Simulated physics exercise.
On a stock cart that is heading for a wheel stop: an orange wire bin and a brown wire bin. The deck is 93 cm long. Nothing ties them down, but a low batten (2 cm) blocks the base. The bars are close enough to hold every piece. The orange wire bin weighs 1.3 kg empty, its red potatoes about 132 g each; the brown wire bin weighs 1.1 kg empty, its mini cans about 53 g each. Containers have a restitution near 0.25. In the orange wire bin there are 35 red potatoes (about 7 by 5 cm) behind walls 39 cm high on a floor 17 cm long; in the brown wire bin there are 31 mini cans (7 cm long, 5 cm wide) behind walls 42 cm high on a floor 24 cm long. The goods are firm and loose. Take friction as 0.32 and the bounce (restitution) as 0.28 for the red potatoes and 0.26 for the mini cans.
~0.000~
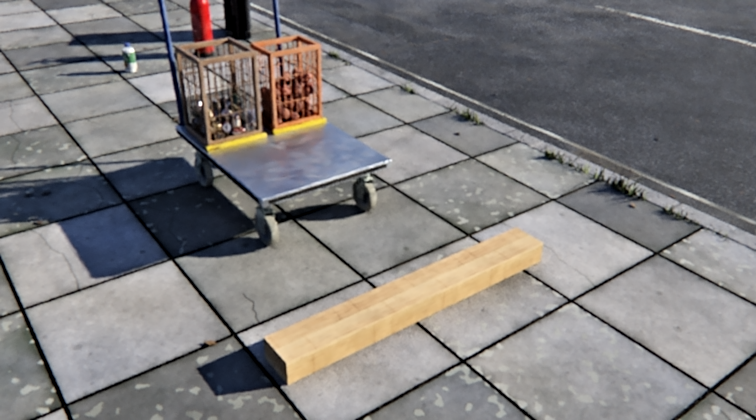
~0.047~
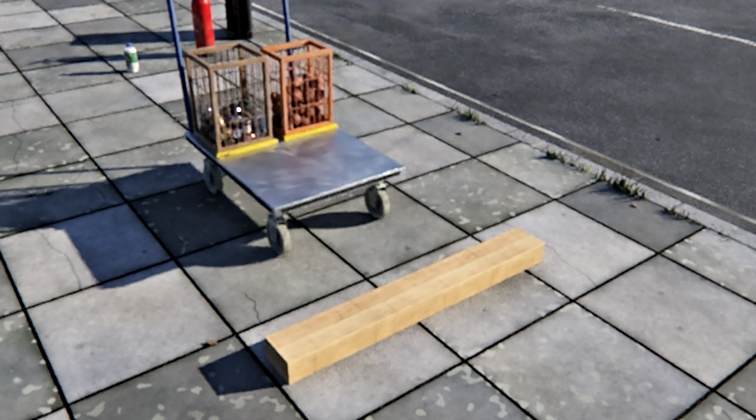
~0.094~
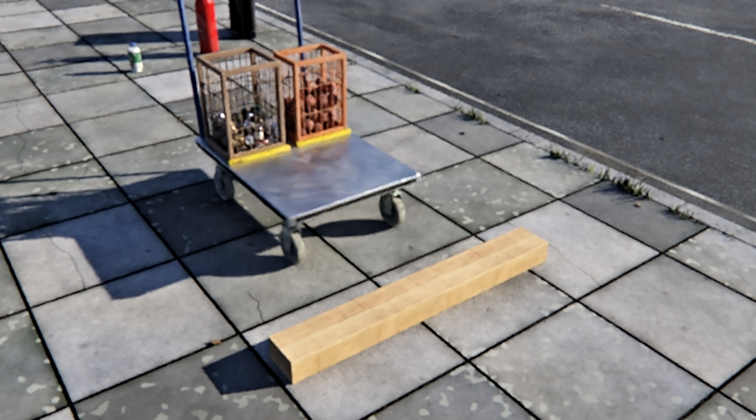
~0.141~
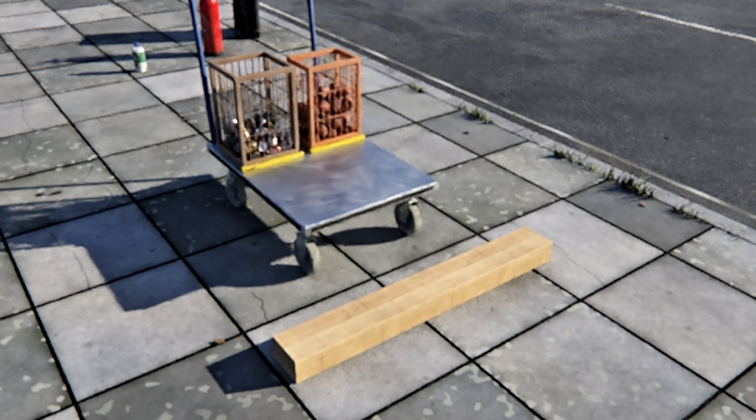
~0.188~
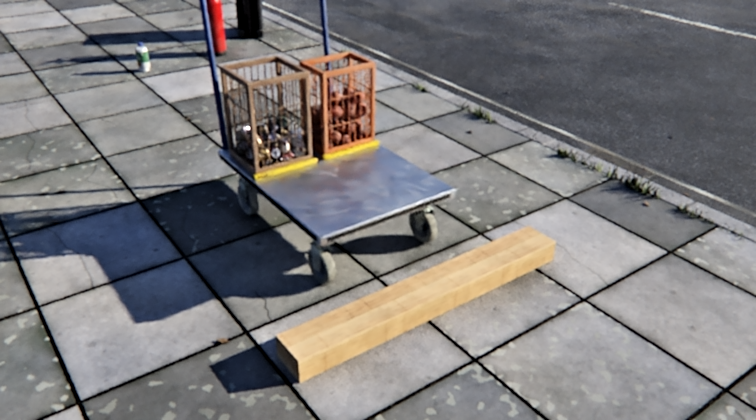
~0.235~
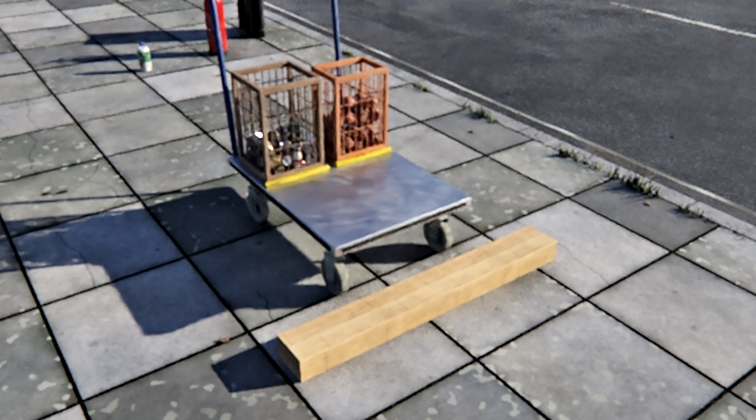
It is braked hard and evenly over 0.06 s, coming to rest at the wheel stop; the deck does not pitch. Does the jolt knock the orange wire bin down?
The orange wire bin topples.
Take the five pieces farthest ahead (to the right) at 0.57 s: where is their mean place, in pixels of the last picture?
Near (403, 151).
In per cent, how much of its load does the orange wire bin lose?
About 20 per cent.
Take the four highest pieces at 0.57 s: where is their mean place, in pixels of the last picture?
Near (385, 133).
After 0.27 s, it starts to lose speed.
After 0.39 s, the orange wire bin leans 25° with 0 of 35 out and the brown wire bin leans 13° with 0 of 31 out.
After 0.57 s, the orange wire bin leans 76° with 0 of 35 out and the brown wire bin leans 12° with 0 of 31 out.
After 0.87 s, the orange wire bin is down with 3 of 35 out and the brown wire bin is upright with 0 of 31 out.
When it is over (at 1.31 s), the orange wire bin is down with 7 of 35 out and the brown wire bin is upright with 0 of 31 out. Greatest lean of the orange wire bin, 94°.
